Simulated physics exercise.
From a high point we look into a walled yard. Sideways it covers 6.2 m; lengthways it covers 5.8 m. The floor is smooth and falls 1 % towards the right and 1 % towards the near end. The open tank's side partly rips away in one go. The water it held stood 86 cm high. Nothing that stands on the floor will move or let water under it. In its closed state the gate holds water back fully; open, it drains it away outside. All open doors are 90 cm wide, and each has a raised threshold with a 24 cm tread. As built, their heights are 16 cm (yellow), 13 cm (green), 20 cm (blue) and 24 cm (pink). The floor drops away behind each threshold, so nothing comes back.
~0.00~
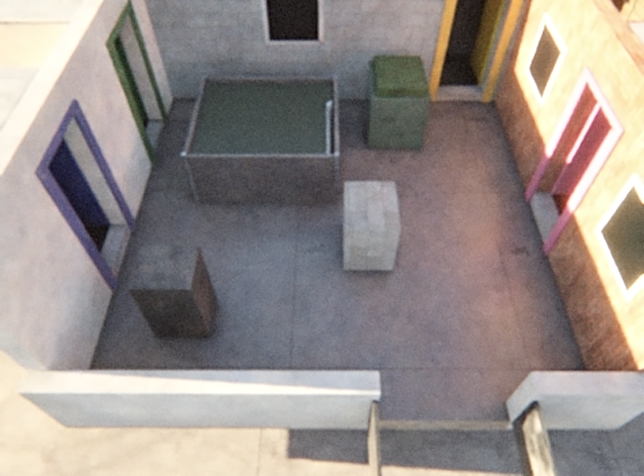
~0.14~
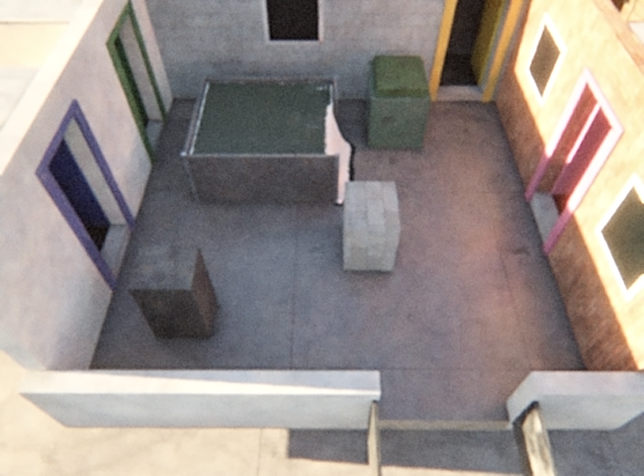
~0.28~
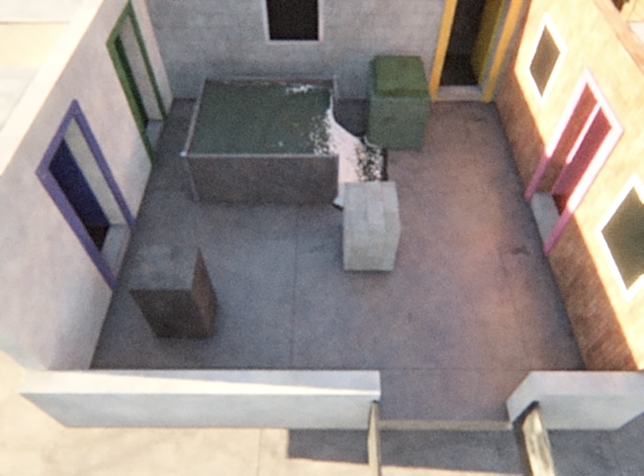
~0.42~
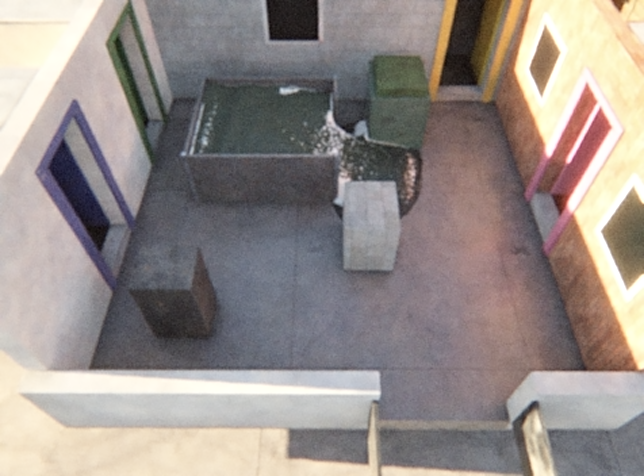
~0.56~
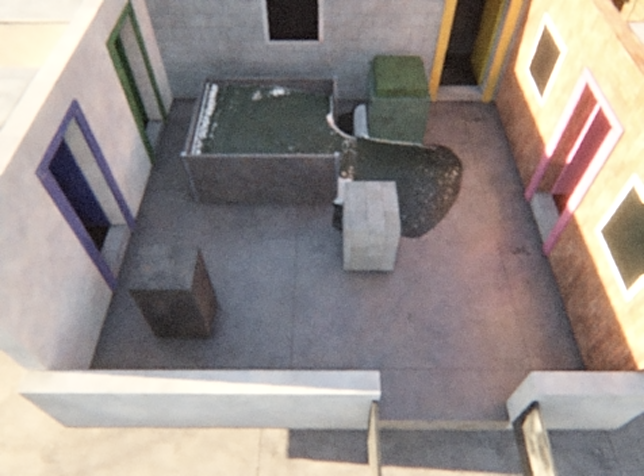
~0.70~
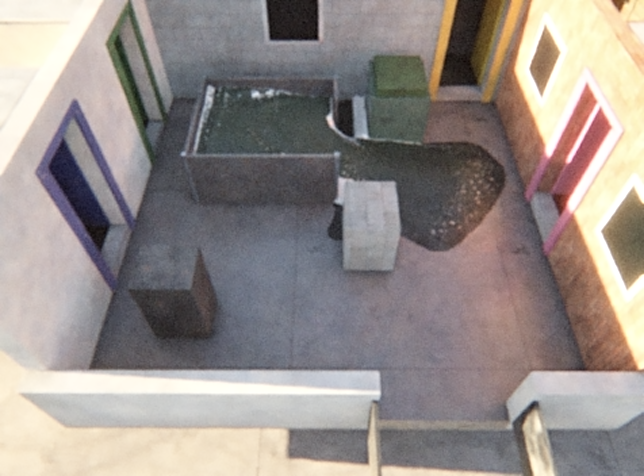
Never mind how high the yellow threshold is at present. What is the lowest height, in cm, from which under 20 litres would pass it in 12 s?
21 cm.
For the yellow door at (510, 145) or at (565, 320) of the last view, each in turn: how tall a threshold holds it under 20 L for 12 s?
About 31 and 19 cm.
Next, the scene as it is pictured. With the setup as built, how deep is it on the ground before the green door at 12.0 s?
About 7.0 cm.
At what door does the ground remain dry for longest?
It is the blue one.
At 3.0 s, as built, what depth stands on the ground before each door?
Lab note, depth in cm: Yellow 23; green 1; blue 0; pink 31.
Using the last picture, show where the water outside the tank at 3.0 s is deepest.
Near (587, 386).
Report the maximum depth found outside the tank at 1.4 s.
Max depth: Around 48 cm.
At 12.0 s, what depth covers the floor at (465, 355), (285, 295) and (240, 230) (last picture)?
Roughly 8, 9 and 6 centimetres.
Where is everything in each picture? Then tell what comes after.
Still water, 86 cm deep, in the open tank at (266, 118); the yellow door at (470, 53) is dry, in the first picture.
The gap is at (334, 158), the front 0.3 m out at (351, 152); the back of the open tank holds 86 cm, in the second picture.
The front is at a hidden place, 0.8 m from the gap at (334, 158); 1.1 m2 of floor is wet, 86 cm left at the back, in the third picture.
The gap is at (334, 159), the front 1.4 m out at (416, 174); the back of the open tank holds 82 cm, in the fourth picture.
The gap is at (334, 160), the front 2.1 m out at (457, 165); the back of the open tank holds 74 cm, in the fifth picture.
The gap is at (334, 160), the front 2.8 m out at (500, 178); the back of the open tank holds 74 cm; the yellow door at (470, 53), 3.1 m from the gap, is still 1.3 m from the nearest water, in the sixth picture.
After 1.4 s water covers 35 % of the floor, deepest (48 cm) near (517, 175); it has not reached the yellow door.
After 3.0 s water covers 55 % of the floor, deepest (46 cm) near (587, 386); 23 cm at the yellow door, 26 litres in over its 16 cm threshold.
After 12.0 s water covers 100 % of the floor, deepest (16 cm) near (366, 385); 5 cm at the yellow door, 55 litres in over its 16 cm threshold.
At the yellow door as built, the water arrived by 1.6 s and peaked near 24 cm at 2.2 s.
With a threshold of 17.5 cm, 41 litres would have come in within the 12 s; with 23.5 cm, 12 litres. So under 20 litres takes about 21 cm.
